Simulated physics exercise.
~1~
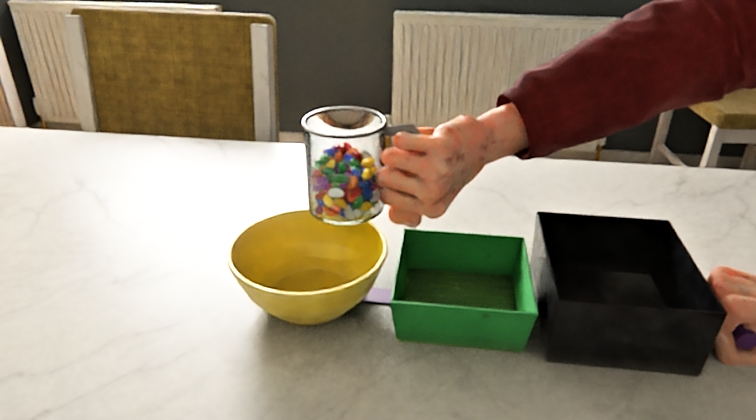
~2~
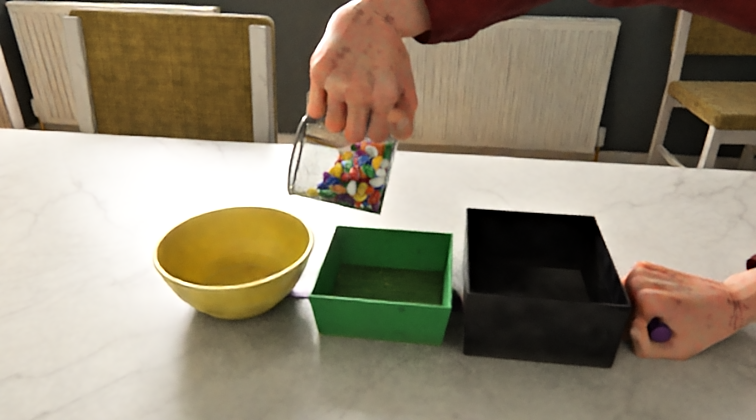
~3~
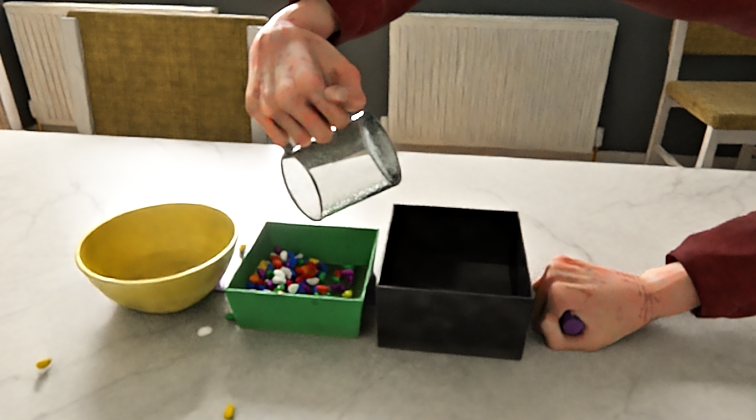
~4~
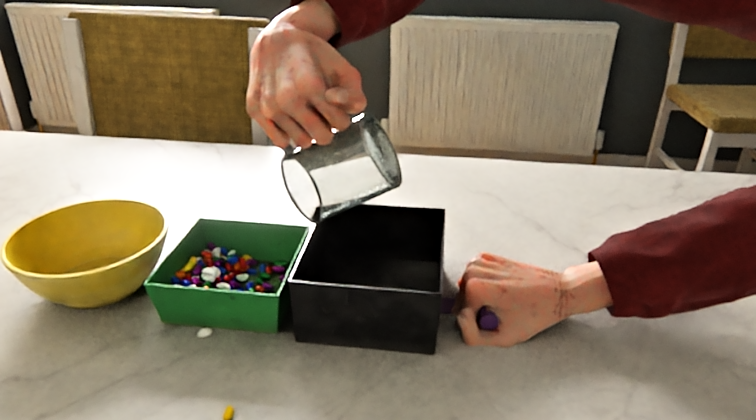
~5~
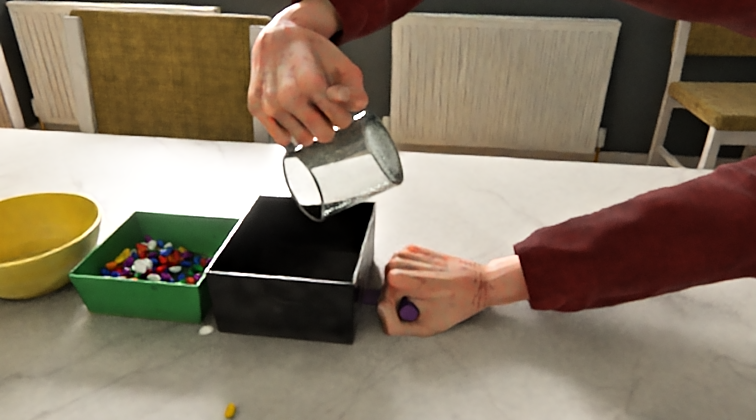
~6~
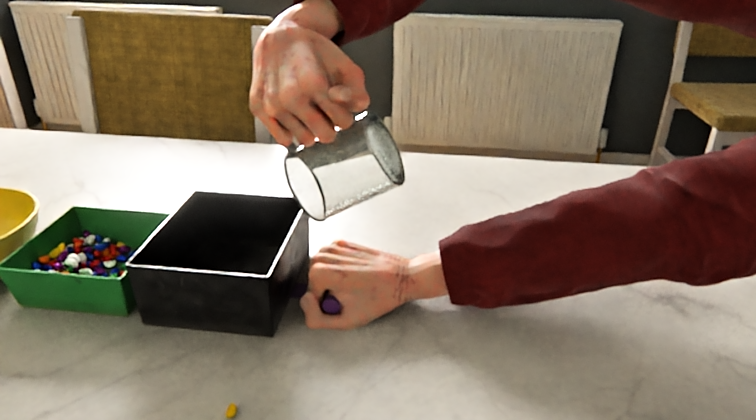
A clear cup of colourful jelly beans, held upright in one hand, hovers above a yellow bowl, a green tin and a black tin lined up on a pale table. The other hand, by the black tin, slides the whole row to the left while the cup tips over. The beans pour out, and nearly all of them land in the green tin, with a few scattering onto the tabletop. The emptied cup stays tilted as the row keeps sliding left beneath it. At the end, the beans sit in the green tin, the black tin is empty, and the yellow bowl is partly out of view.
